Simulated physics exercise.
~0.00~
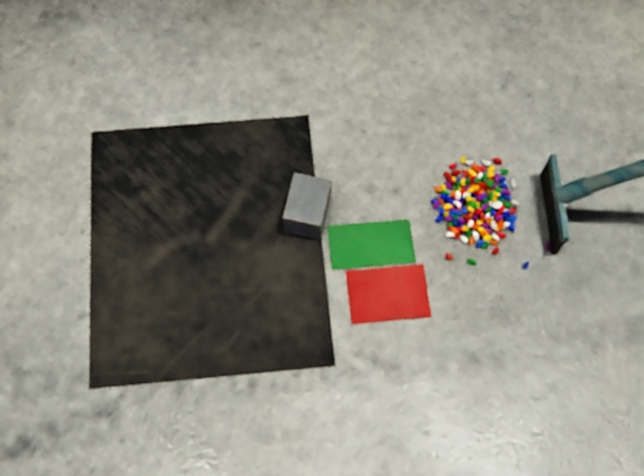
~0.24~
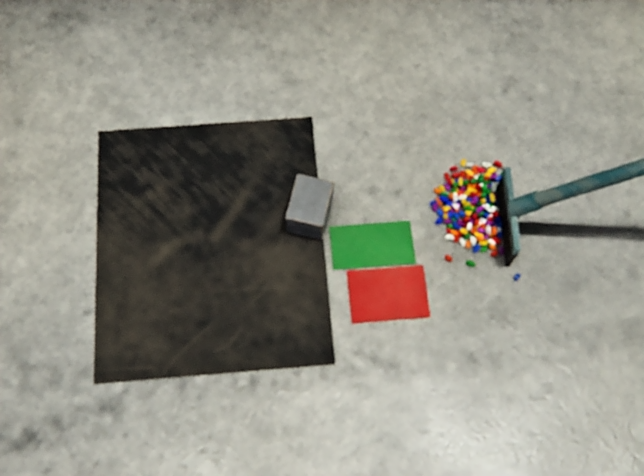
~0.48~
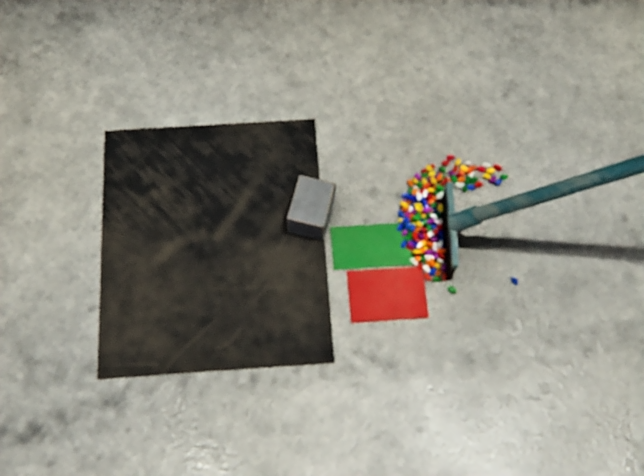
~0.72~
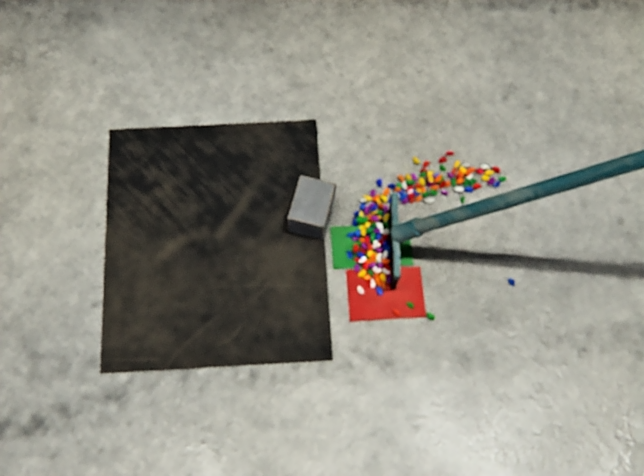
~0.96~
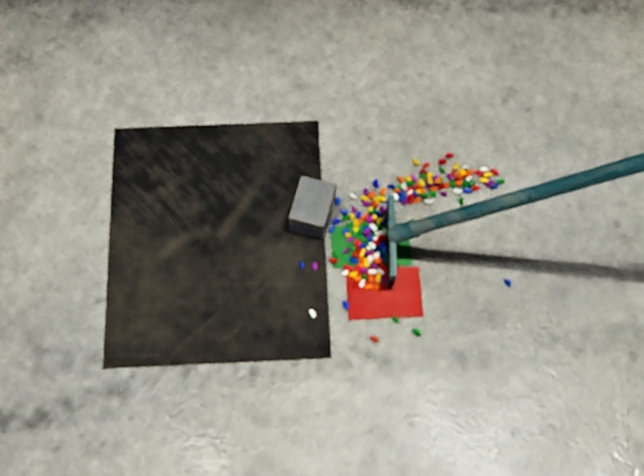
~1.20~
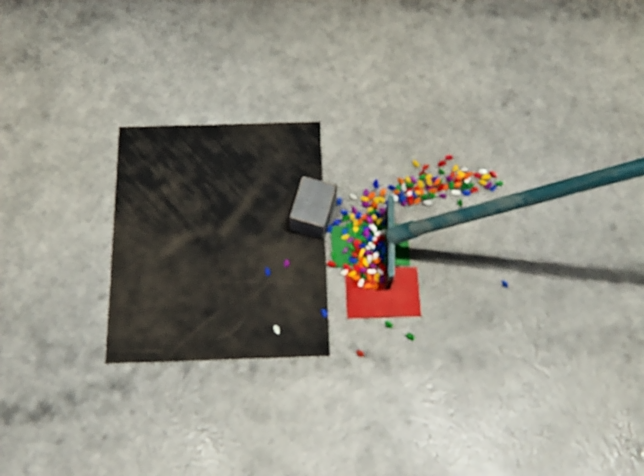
A mottled grey concrete floor is seen from above, with the view drifting slightly. A large black mat lies on the left with a grey block at its right edge, small green and red mats sit beside it, and a round heap of multicoloured jelly beans rests further right. A teal squeegee on a long handle slides left into the heap. It pushes the beans onto the green mat and the edge of the red one, leaving a trail behind its upper end. The blade stops over the small mats, and a few stray beans roll on across the black mat and below the red one while most stay bunched near the block.
